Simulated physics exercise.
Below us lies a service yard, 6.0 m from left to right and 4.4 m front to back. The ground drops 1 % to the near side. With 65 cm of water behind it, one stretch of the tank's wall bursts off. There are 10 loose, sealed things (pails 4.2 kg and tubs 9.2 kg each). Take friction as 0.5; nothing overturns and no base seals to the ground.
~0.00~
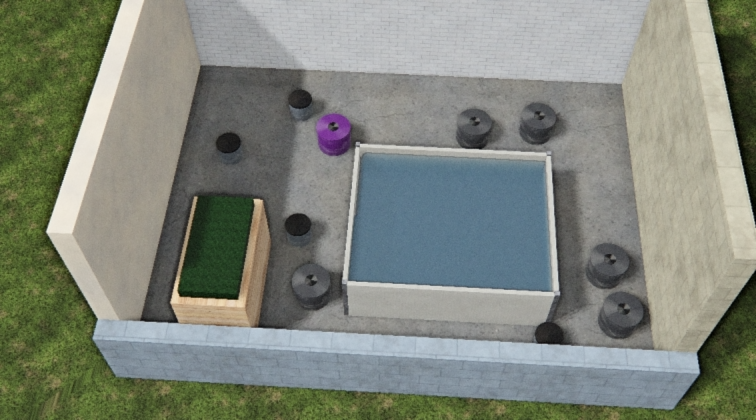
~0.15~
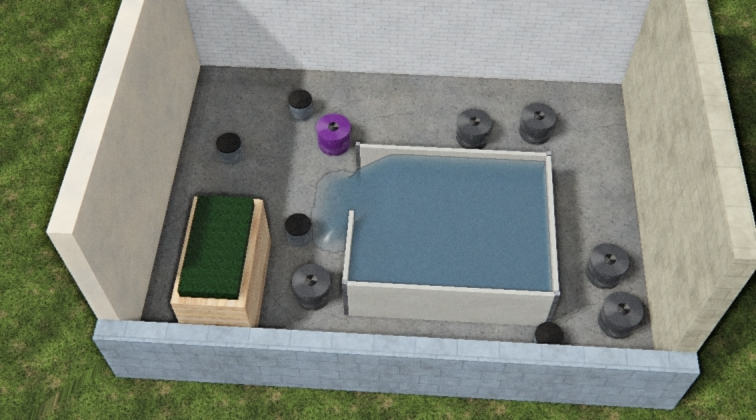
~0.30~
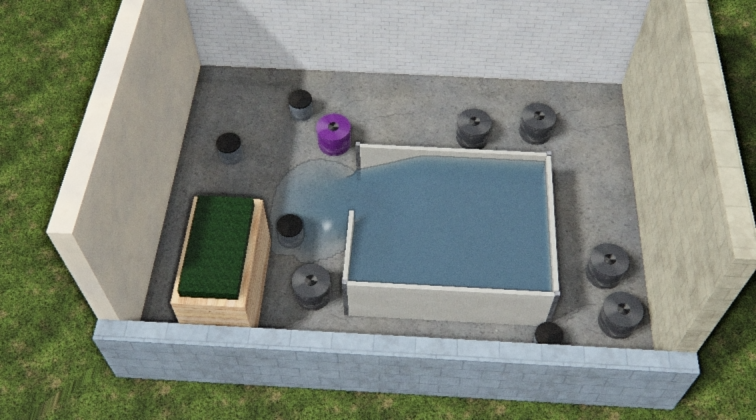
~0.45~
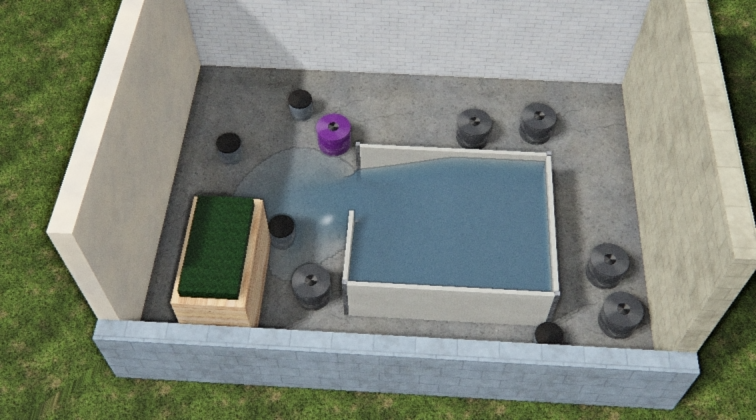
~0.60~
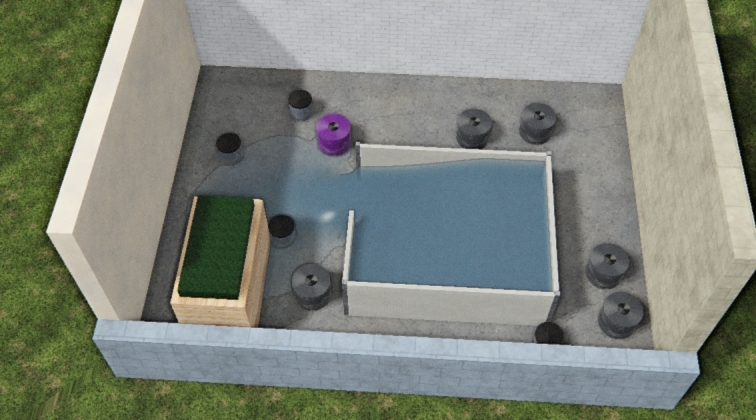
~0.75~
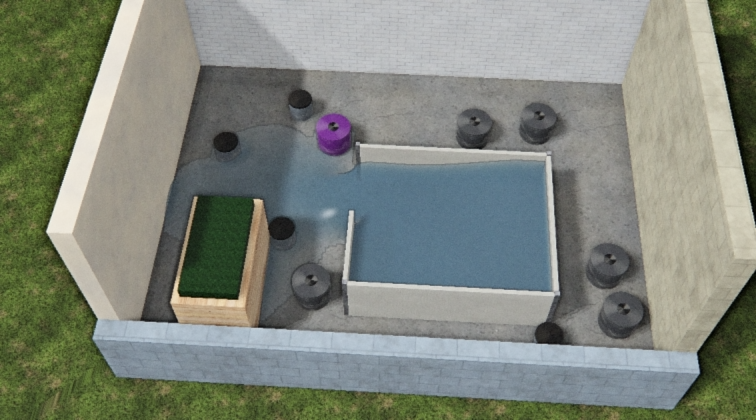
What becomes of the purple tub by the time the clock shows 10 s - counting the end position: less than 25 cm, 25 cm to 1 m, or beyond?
The purple tub gets carried off.
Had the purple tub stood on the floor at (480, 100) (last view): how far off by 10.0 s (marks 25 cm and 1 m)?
It travels far.
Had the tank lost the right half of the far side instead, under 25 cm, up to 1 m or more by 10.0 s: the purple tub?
Then the purple tub slides a little.
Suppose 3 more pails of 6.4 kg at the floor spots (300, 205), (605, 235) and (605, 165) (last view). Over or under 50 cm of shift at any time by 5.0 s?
In that order: Over, short of it, under.
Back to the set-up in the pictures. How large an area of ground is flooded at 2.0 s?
Roughly 13 m2.
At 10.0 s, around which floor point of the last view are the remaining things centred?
Near (529, 295).
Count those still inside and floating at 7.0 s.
At that moment 9.
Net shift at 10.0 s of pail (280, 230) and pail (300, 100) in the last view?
In that order: 200 cm, 500 cm.
After 2.0 s the purple tub is near (336, 114), 0.2 m from its start, aground; 1 afloat.
After 4.5 s the purple tub is near (365, 144), 0.5 m from its start, aground; 1 afloat.
After 7.0 s the purple tub is near (403, 149), 1.0 m from its start, afloat; 9 afloat.
After 10.0 s the purple tub is near (506, 134), 2.3 m from its start, afloat; 10 afloat.
